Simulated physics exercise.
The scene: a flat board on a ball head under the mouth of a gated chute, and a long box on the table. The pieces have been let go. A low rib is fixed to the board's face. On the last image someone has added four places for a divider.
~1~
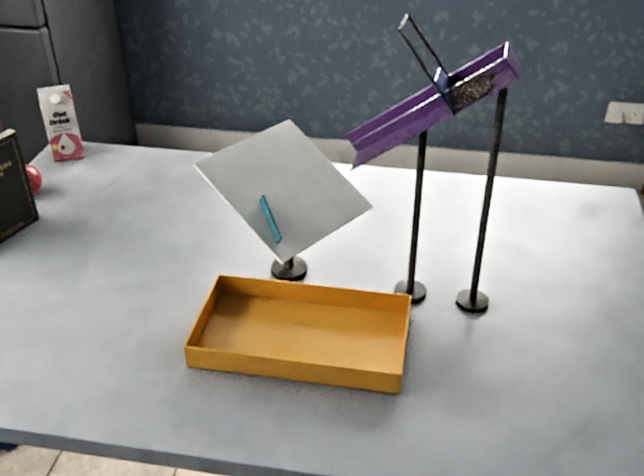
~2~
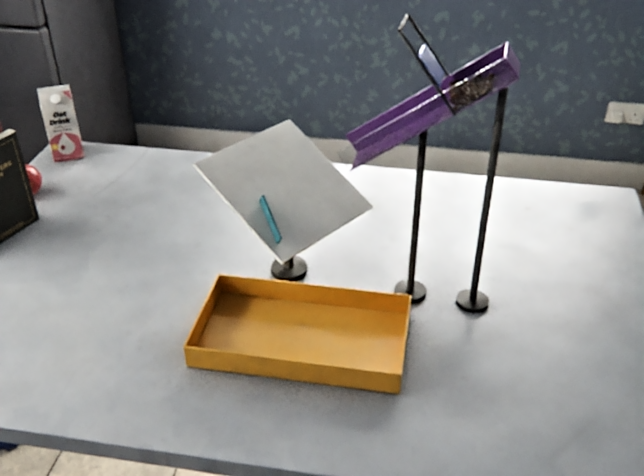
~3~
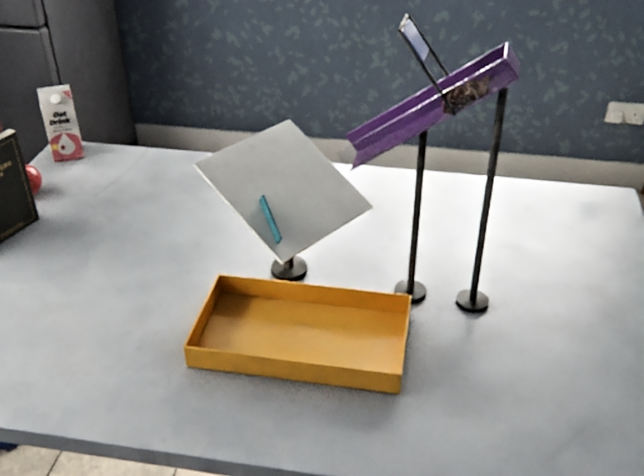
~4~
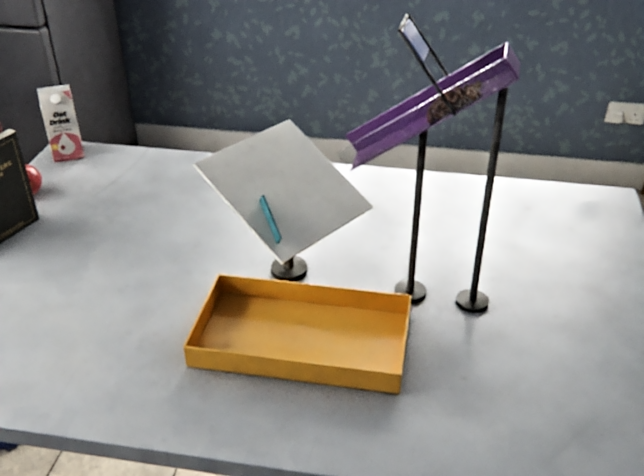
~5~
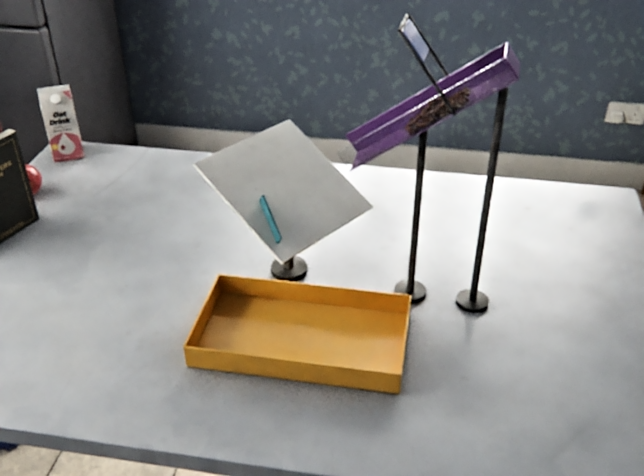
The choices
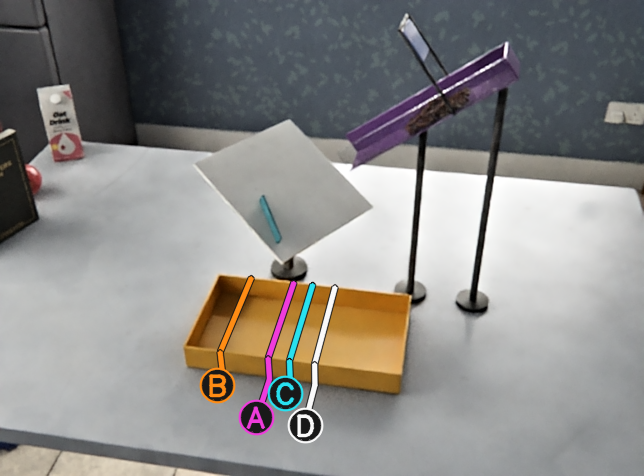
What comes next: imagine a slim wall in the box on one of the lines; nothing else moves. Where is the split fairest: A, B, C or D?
Take D.
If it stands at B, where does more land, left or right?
More lands on the right.
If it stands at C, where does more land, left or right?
Right.
On the marked copy, line A crosses the front rim at (268, 357); line B crosses the front rim at (220, 351); line C crosses the front rim at (289, 360); line D crosses the front rim at (314, 363).
With A, of what is caught, only a few on the left of the divider, all but a few on the right.
With B, of what is caught, none at all on the left of the divider, the whole lot on the right.
With C, of what is caught, a small share on the left of the divider, all but a few on the right.
With D, of what is caught, close to half on the left of the divider, close to half on the right.
